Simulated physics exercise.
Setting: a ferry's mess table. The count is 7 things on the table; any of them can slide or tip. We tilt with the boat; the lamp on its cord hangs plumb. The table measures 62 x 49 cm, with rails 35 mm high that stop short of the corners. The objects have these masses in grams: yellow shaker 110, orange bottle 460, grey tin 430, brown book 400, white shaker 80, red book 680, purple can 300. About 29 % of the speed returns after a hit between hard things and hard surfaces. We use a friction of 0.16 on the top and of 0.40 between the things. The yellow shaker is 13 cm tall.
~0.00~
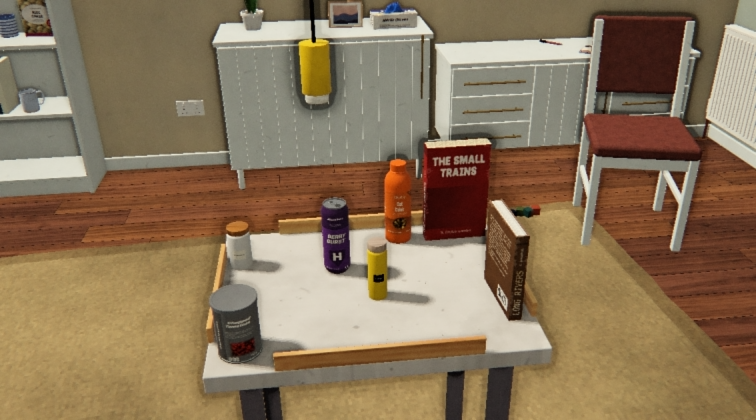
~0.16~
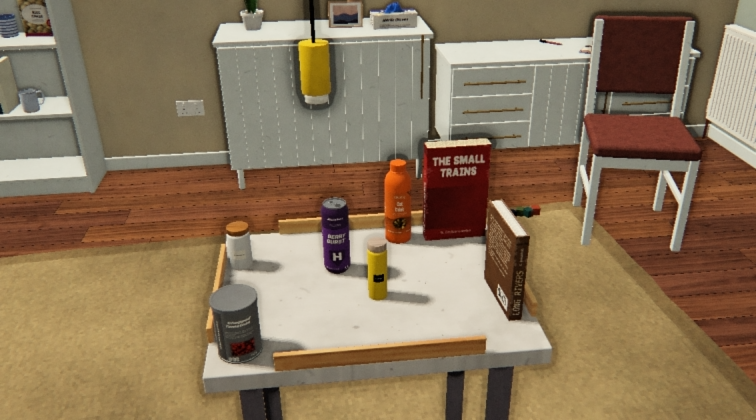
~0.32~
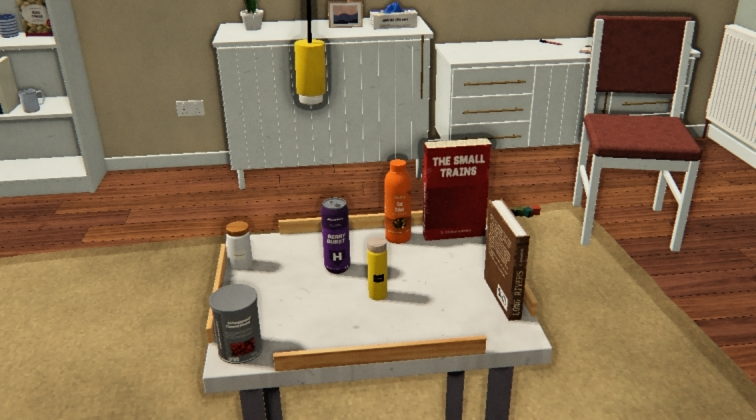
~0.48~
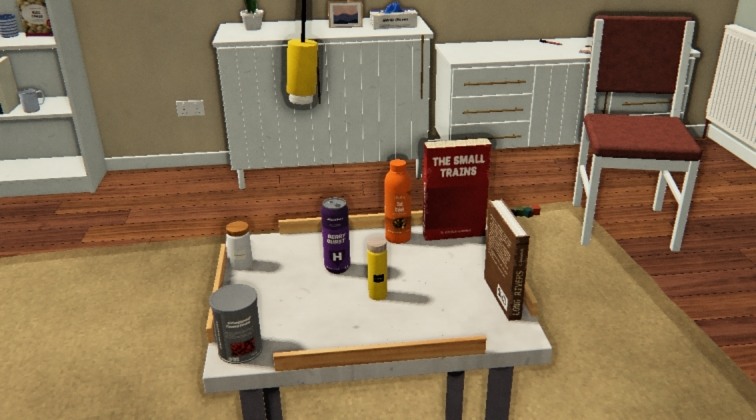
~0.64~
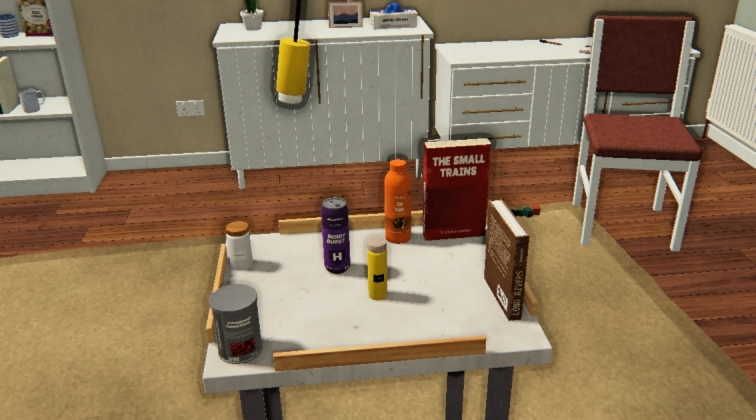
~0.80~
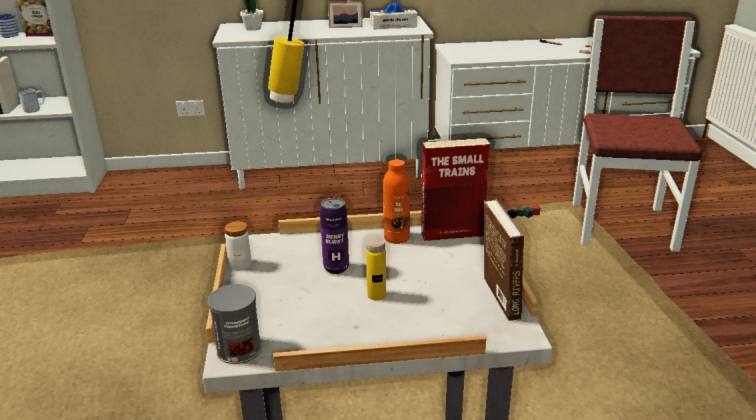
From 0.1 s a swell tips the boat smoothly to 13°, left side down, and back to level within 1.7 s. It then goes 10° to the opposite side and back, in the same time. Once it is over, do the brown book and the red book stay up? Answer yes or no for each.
Brown book: No, red book: Yes.
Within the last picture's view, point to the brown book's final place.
Near (314, 312).
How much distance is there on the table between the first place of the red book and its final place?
Around 15 centimetres.
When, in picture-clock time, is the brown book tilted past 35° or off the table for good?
At around 1.0 seconds on the pictures' clock.
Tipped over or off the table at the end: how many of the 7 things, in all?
In total, 1.
After 1.10 s, heel 12°, left side down; brown book on its side near (447, 293); red book slid 5 cm near (436, 192); purple can slid 4 cm.
After 1.30 s, heel 8°, left side down; brown book on its side near (389, 304); red book slid 10 cm near (413, 193); yellow shaker slid 10 cm.
After 1.60 s, heel 2°, left side down; brown book on its side near (325, 310); red book slid 16 cm near (388, 195); purple can slid 16 cm.
At rest (4.0 s), tipped over on the table, brown book; not toppled but over 5 cm from the start, yellow shaker, orange bottle, red book and purple can; the other 2 in place, give or take 5 cm. Seen from the same camera at the end, brown book near (314, 312), red book near (391, 195).
